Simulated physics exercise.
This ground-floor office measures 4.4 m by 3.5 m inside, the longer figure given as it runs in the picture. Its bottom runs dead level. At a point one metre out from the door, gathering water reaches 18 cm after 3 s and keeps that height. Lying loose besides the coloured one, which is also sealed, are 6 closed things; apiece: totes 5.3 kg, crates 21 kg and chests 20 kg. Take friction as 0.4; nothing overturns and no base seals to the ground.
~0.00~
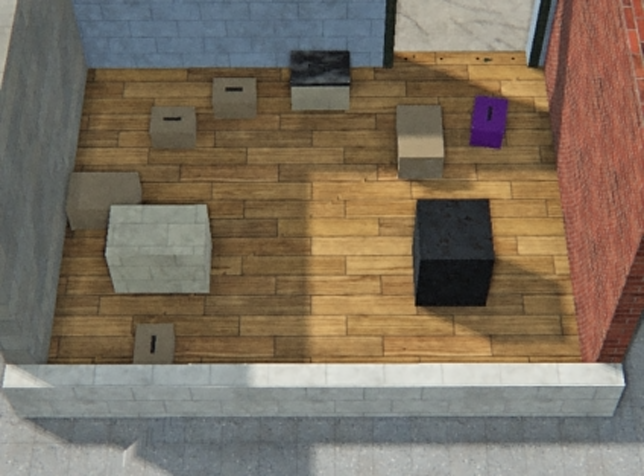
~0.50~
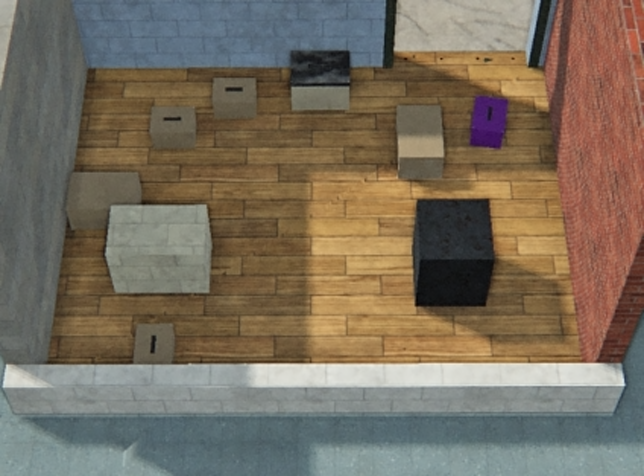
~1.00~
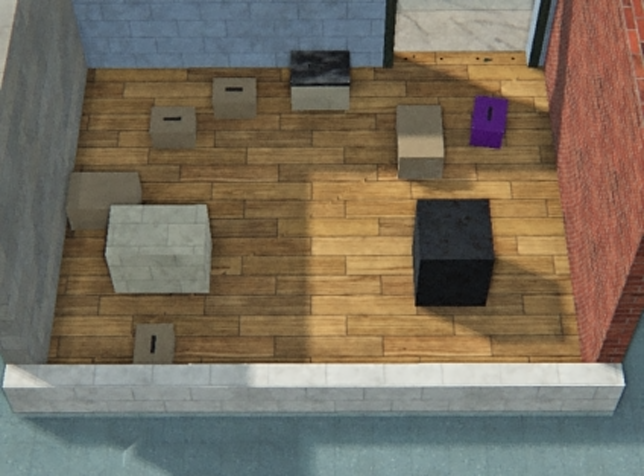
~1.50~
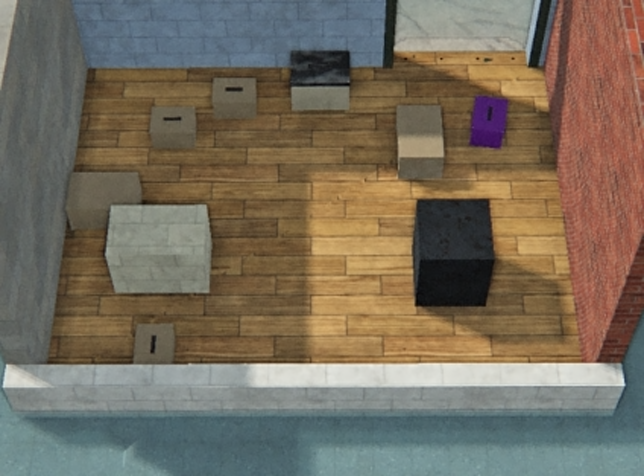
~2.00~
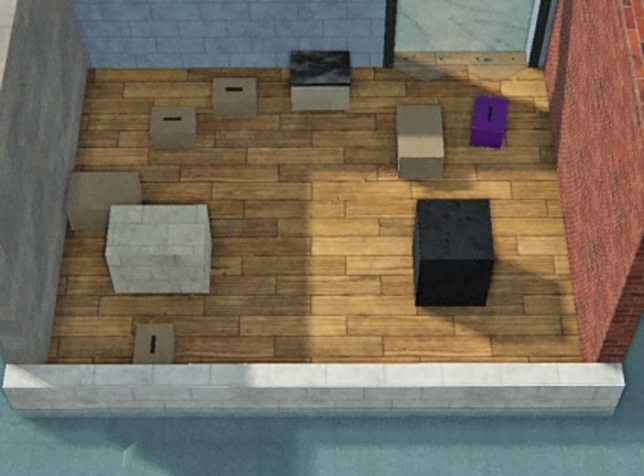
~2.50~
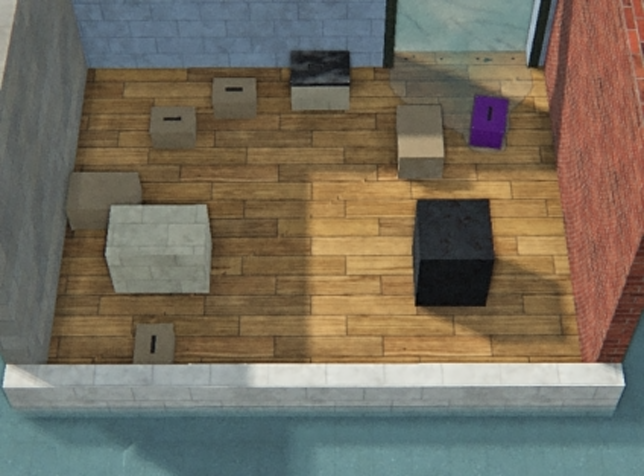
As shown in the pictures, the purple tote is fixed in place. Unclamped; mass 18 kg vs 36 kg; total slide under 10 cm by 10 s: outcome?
Higher mass only.
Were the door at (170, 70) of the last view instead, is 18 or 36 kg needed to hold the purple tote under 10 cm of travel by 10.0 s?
Result: Lighter option suffices.
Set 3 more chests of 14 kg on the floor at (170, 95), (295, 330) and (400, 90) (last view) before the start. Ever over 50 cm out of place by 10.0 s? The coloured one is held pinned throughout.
Taking them in order, the first is inside the line, the second beyond the line and the third beyond the line.
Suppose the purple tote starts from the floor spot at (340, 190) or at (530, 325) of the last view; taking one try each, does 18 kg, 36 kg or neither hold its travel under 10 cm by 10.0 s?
Respectively, the light option succeeds and the heavy option is needed.
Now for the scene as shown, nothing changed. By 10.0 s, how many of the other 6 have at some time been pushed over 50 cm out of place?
I make that 2.
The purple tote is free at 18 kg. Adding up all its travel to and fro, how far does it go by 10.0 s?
Adding it all up, something like 50 cm.
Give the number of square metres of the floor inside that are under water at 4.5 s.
Flooded: Near 5.5 m2.
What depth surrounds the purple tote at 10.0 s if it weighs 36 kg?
Close to 8 cm deep.
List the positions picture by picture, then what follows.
The first picture shows the purple tote at (490, 114) rests on the ground; 0.0 m2 under water; 0 of 7 have shifted.
The second picture shows the purple tote at (490, 114), on the bottom; water covers 0.0 m2; 0 of 7 have shifted.
The third picture shows the purple tote at (490, 114), on the bottom; 0.0 m2 under water; 0 of 7 have shifted.
The fourth picture shows the purple tote at (490, 114) rests on the ground; 0.0 m2 under water; 0 of 7 have shifted.
The fifth picture shows the purple tote at (490, 114) rests on the ground; 0.1 m2 under water; 0 of 7 have shifted.
The sixth picture shows the purple tote at (490, 114), on the bottom; 0.7 m2 under water; 0 of 7 have shifted.
After 3.5 s the purple tote would be 3 cm from its start with 18 kg and 0 cm from its start with 36 kg; 6 cm of water round it then.
After 4.5 s the purple tote would be 32 cm from its start with 18 kg and 0 cm from its start with 36 kg; 7 cm of water round it then.
After 7.0 s the purple tote would be 48 cm from its start with 18 kg and 0 cm from its start with 36 kg; 7 cm of water round it then.
After 10.0 s the purple tote would be 49 cm from its start with 18 kg and 0 cm from its start with 36 kg; 8 cm of water round it then.
